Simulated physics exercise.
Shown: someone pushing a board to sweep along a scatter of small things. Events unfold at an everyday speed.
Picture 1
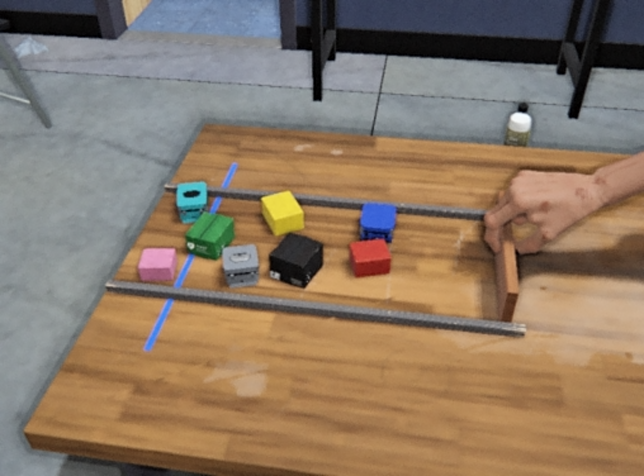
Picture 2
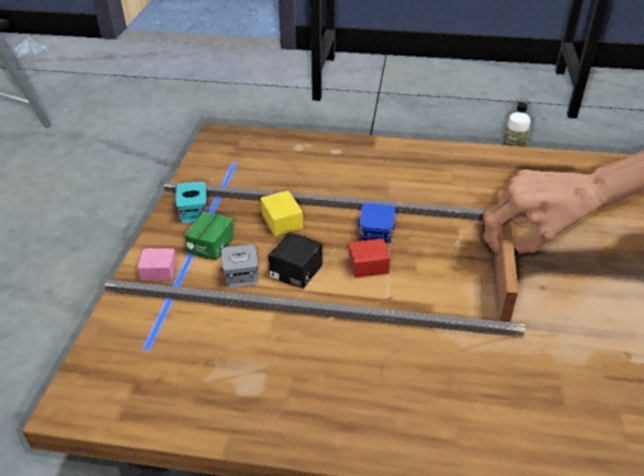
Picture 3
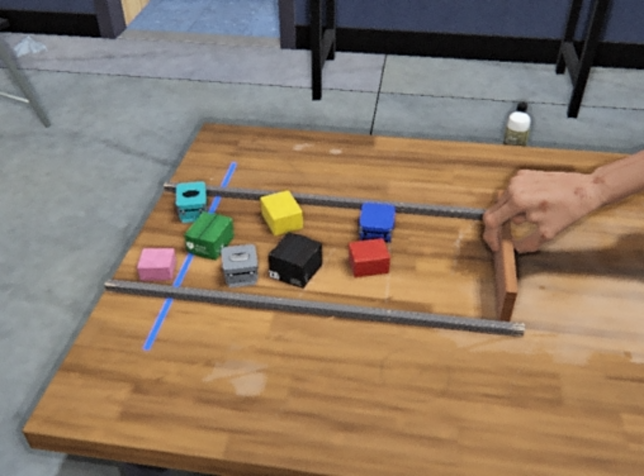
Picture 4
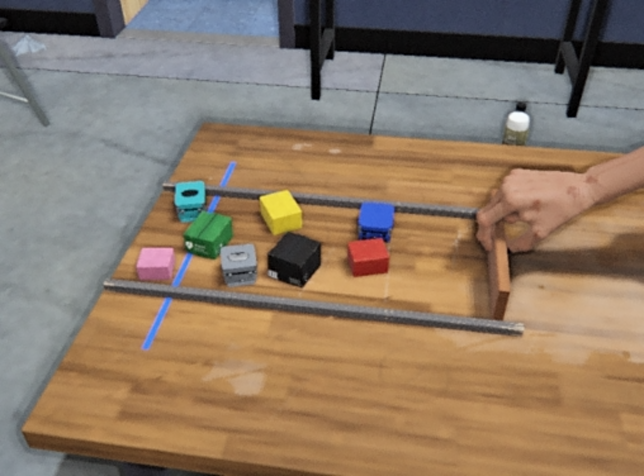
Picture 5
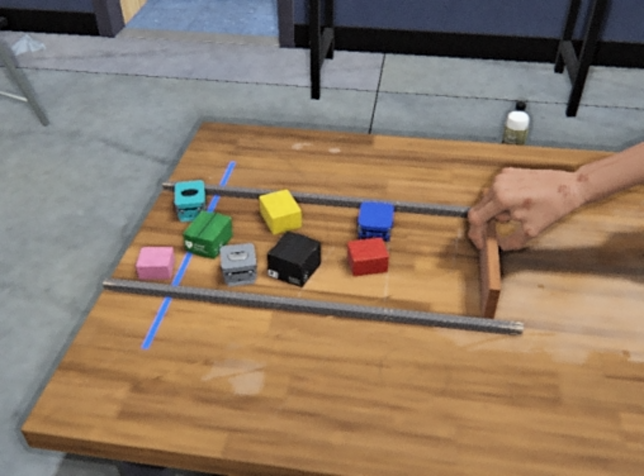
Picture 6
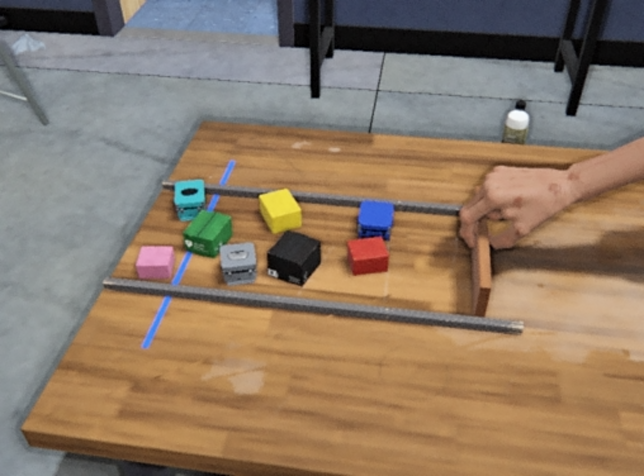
On a wooden table, a hand held a small board upright between two dark rods, kept it nearly still at first, then slid it slightly left toward some colorful blocks, which stayed put.
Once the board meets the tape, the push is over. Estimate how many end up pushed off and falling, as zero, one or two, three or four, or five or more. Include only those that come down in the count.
A lone one or pair goes over.
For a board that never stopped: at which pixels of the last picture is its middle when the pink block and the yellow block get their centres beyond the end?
The middle is at (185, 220) when it's the pink block, and at (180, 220) when it's the yellow block.
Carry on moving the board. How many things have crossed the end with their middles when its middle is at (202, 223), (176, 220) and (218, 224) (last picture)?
That makes 1, 4, 0.
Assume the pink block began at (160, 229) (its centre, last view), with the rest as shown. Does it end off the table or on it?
Here it goes off.
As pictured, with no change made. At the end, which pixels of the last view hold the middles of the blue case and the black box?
Blue case at about (194, 204), black box at about (170, 240).
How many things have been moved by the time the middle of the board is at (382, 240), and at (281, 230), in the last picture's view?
The counts are 2 and 6.
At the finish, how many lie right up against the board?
Count recorded: 4.
A little later, none off yet; pink block at rest near (156, 262); turquoise case at rest near (191, 201); green box at rest near (208, 234).
Next, none off yet; pink block at rest near (151, 263); turquoise case shifted a little near (174, 198); green box shifted about its own width near (178, 225).
When it is over, the number that fall off is one or two; down, turquoise case.
